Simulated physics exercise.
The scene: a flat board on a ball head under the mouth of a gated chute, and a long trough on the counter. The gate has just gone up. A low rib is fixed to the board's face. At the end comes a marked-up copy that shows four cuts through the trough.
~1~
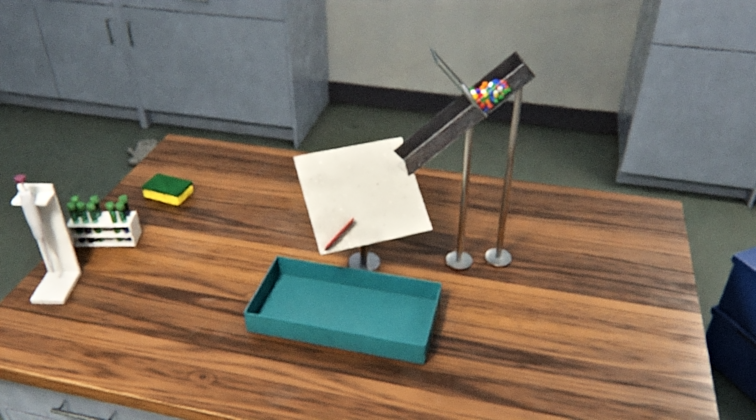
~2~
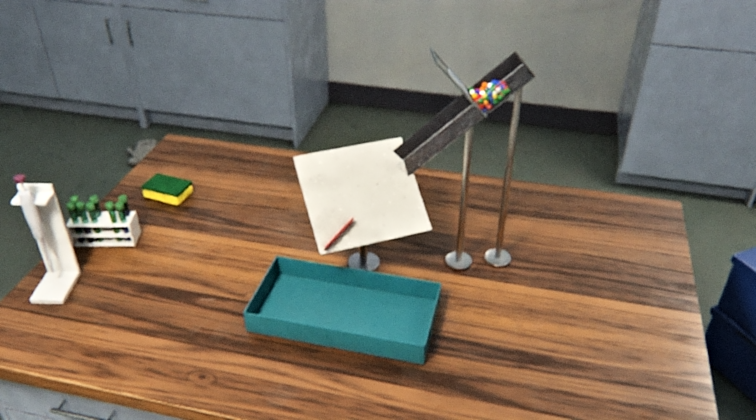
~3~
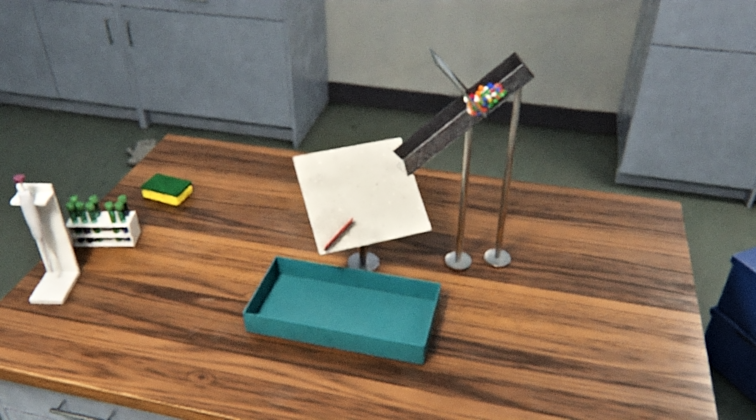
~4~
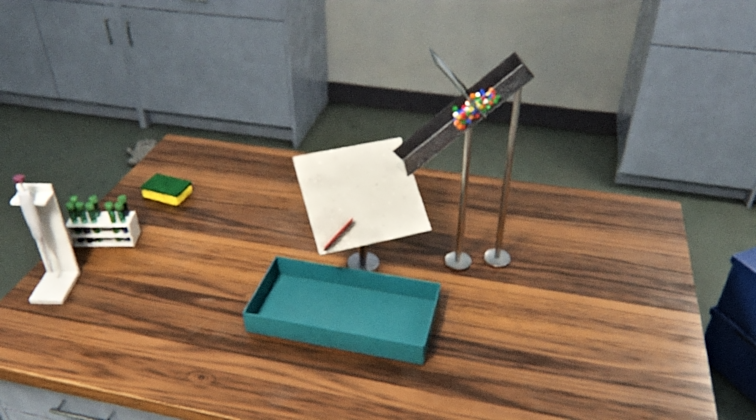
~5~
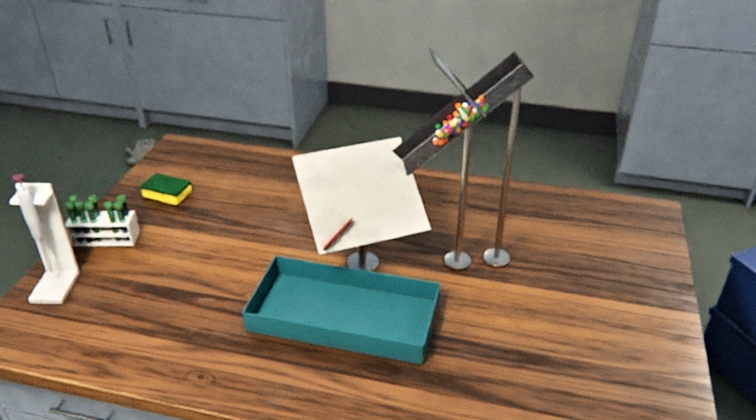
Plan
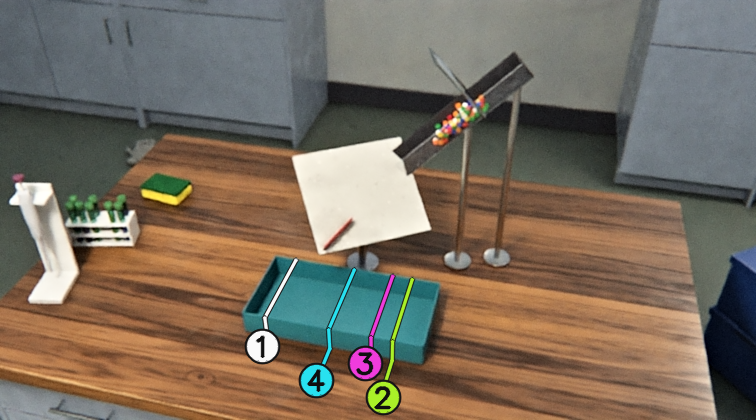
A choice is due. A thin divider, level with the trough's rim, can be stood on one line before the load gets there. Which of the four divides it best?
Line 4.
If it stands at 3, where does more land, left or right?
The left side.
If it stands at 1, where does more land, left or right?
Right.
On the marked copy, line 1 crosses the front rim at (265, 317); line 2 crosses the front rim at (392, 340); line 3 crosses the front rim at (371, 336); line 4 crosses the front rim at (329, 328).
Choosing 1, of what is caught, about a tenth on the left of the divider, almost all on the right.
Choosing 2, of what is caught, almost all on the left of the divider, about a tenth on the right.
Choosing 3, of what is caught, the larger part on the left of the divider, about a tenth on the right.
Choosing 4, of what is caught, roughly half on the left of the divider, roughly half on the right.
